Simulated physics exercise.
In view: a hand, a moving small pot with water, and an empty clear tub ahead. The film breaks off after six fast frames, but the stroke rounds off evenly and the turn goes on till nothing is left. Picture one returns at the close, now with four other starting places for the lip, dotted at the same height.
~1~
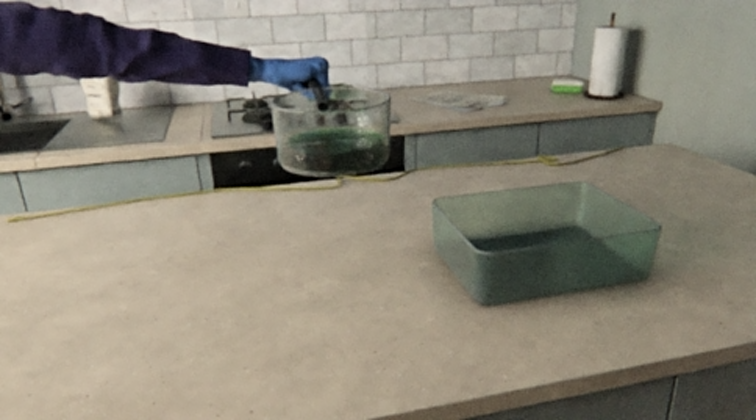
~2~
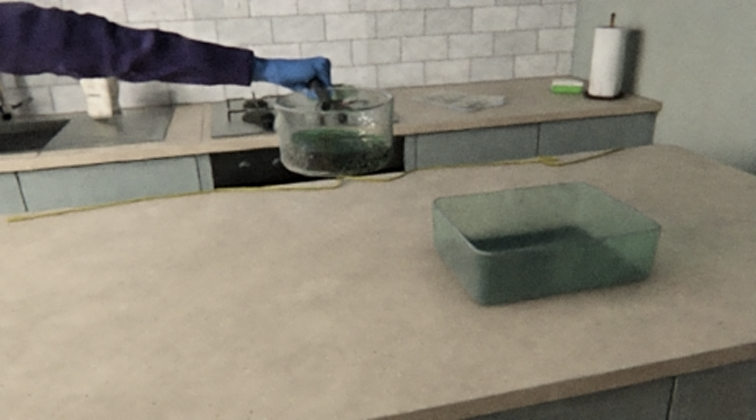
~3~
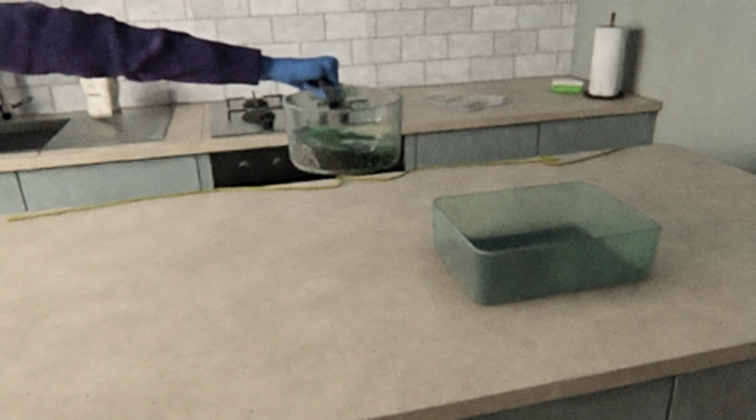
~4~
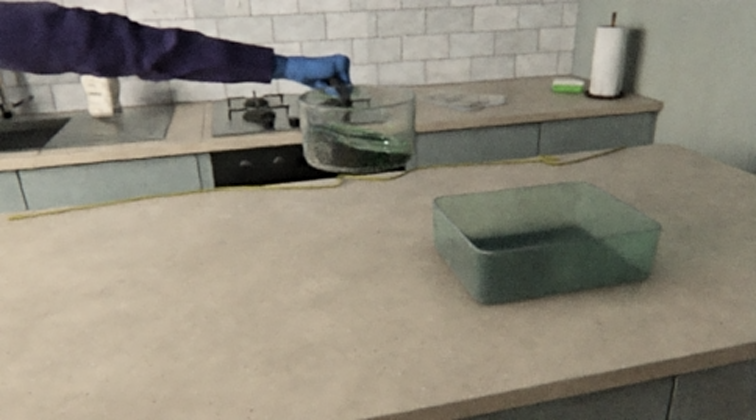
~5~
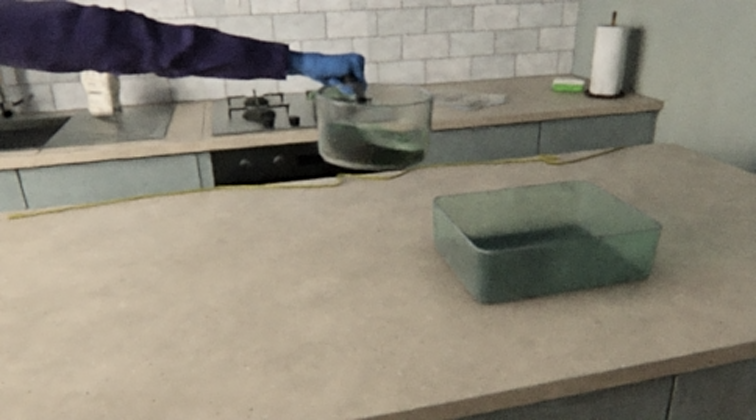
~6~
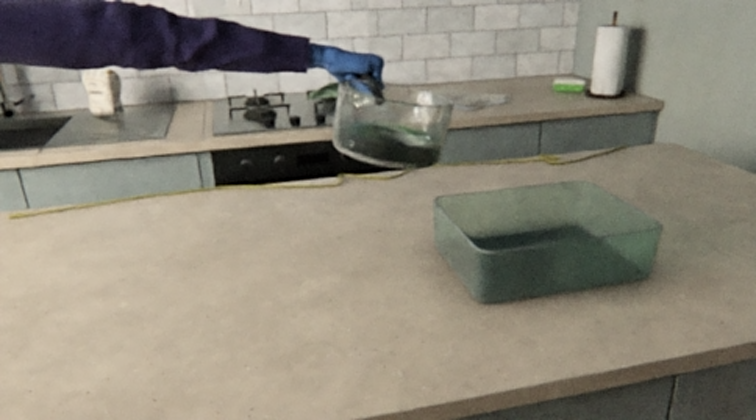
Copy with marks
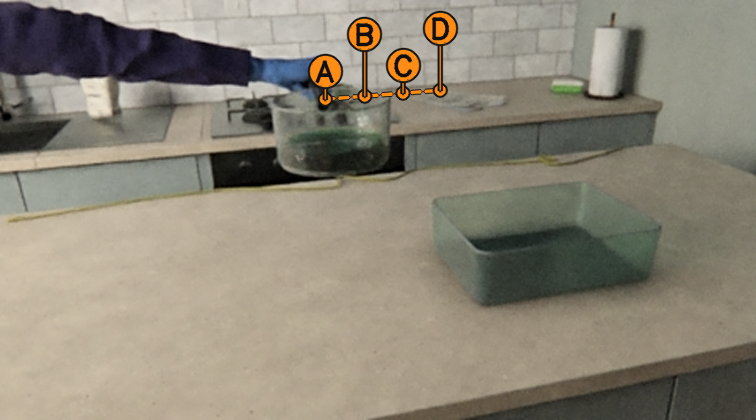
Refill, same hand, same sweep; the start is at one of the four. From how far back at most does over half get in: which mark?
Go for B.
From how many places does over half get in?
Three of the four.
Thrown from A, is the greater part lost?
Yes, it does.
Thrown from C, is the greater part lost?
No, not at all.
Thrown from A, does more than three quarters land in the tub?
No, it does not.
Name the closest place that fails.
It is A.
On the marked copy, A at (325, 99); B at (364, 96); C at (403, 93); D at (440, 90).
If A is chosen, about 29 % lands in the tub, 68 % falls short and 3 % goes beside or beyond.
If B is chosen, about 81 % lands in the tub, 12 % falls short and 7 % goes beside or beyond.
If C is chosen, about 89 % lands in the tub, 5 % falls short and 6 % goes beside or beyond.
If D is chosen, about 89 % lands in the tub, 2 % falls short and 9 % goes beside or beyond.
